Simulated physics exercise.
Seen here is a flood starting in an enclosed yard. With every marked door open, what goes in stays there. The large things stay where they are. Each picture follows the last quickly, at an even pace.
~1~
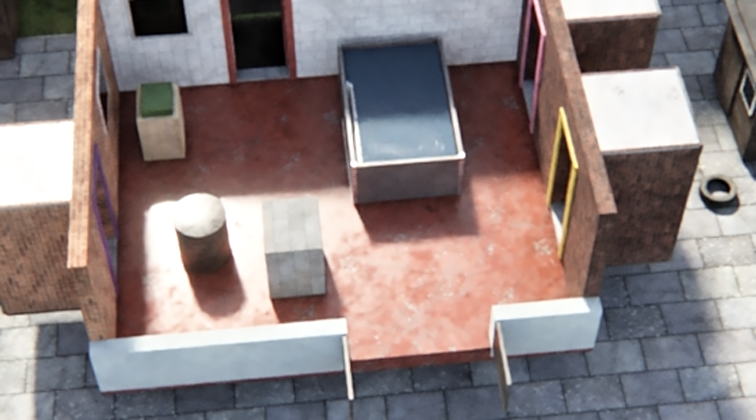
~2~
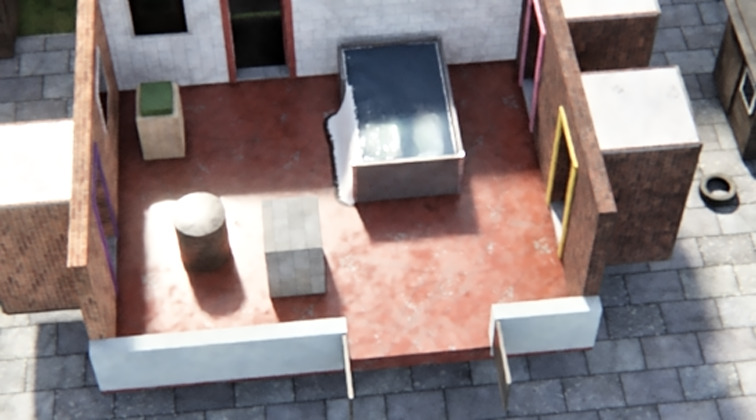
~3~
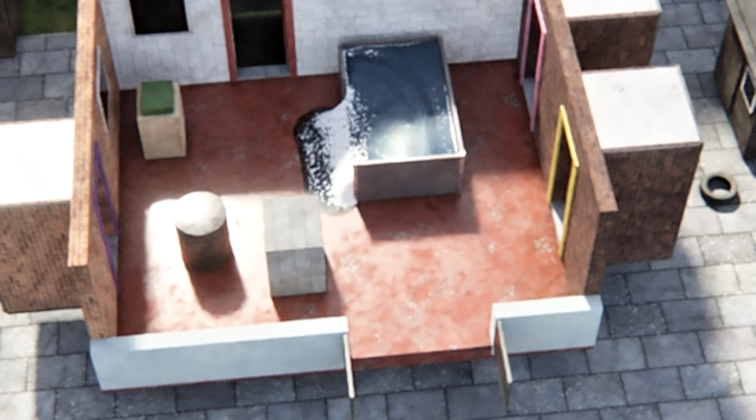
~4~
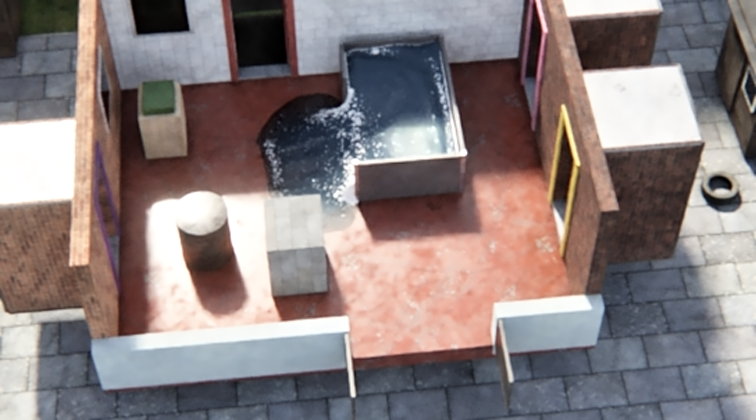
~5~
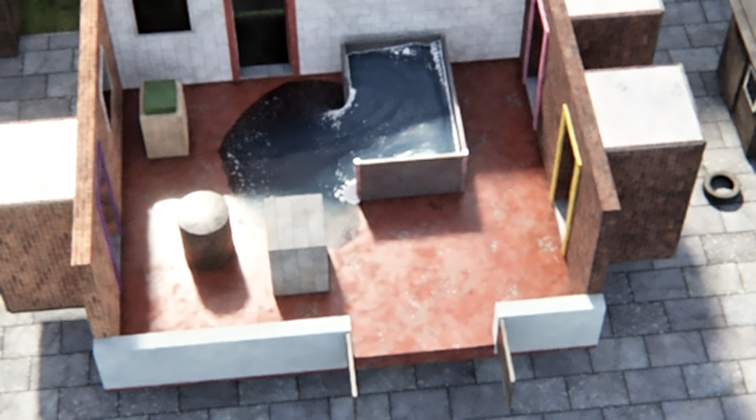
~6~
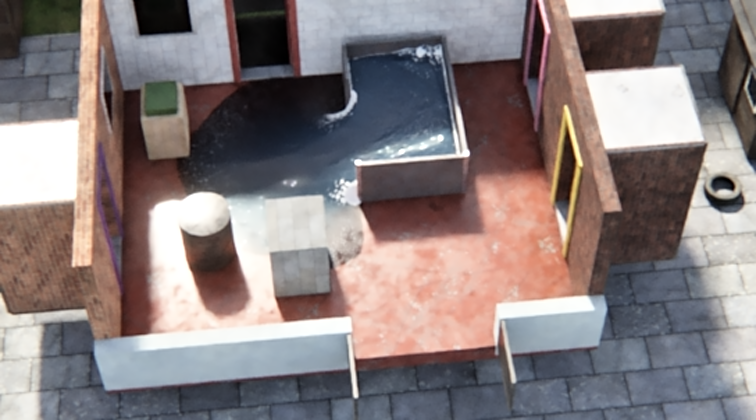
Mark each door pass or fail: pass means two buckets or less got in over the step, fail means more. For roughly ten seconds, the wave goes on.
Purple door - fail, yellow door - pass, red door - fail, pink door - pass.
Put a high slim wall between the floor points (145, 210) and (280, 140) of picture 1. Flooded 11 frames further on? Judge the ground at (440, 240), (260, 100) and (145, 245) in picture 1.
In order: Untouched, soaked, soaked.
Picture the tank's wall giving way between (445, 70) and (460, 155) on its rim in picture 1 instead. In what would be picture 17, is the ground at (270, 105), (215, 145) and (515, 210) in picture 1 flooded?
Untouched, untouched, submerged.
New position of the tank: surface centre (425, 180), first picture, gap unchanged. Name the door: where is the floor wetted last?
Last of all, the one in yellow.
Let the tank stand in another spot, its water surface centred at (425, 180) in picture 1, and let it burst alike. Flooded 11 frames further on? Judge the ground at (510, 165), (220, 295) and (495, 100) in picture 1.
In order: Untouched, submerged, untouched.
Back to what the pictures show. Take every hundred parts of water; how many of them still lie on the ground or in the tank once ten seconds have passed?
88 %.
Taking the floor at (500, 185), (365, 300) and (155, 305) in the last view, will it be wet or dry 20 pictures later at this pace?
Result, as listed: Not wetted / wetted / wetted.
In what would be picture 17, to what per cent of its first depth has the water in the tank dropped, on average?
36 % or so.
A moment on, water covers 40 % of the floor; the purple door wet at the sill, nothing in, the yellow door not reached, the red door under two buckets in, the pink door not reached.
Next, water covers 50 % of the floor; the purple door over two buckets in, the yellow door not reached, the red door under two buckets in, the pink door not reached.
Then, water covers 60 % of the floor; the purple door over two buckets in, the yellow door not reached, the red door under two buckets in, the pink door not reached.
Later, water covers 85 % of the floor; the purple door over two buckets in, the yellow door not reached, the red door far over two buckets in, the pink door wet at the sill, nothing in.
In the end, water covers 100 % of the floor; the purple door far over two buckets in, the yellow door wet at the sill, nothing in, the red door far over two buckets in, the pink door wet at the sill, nothing in.
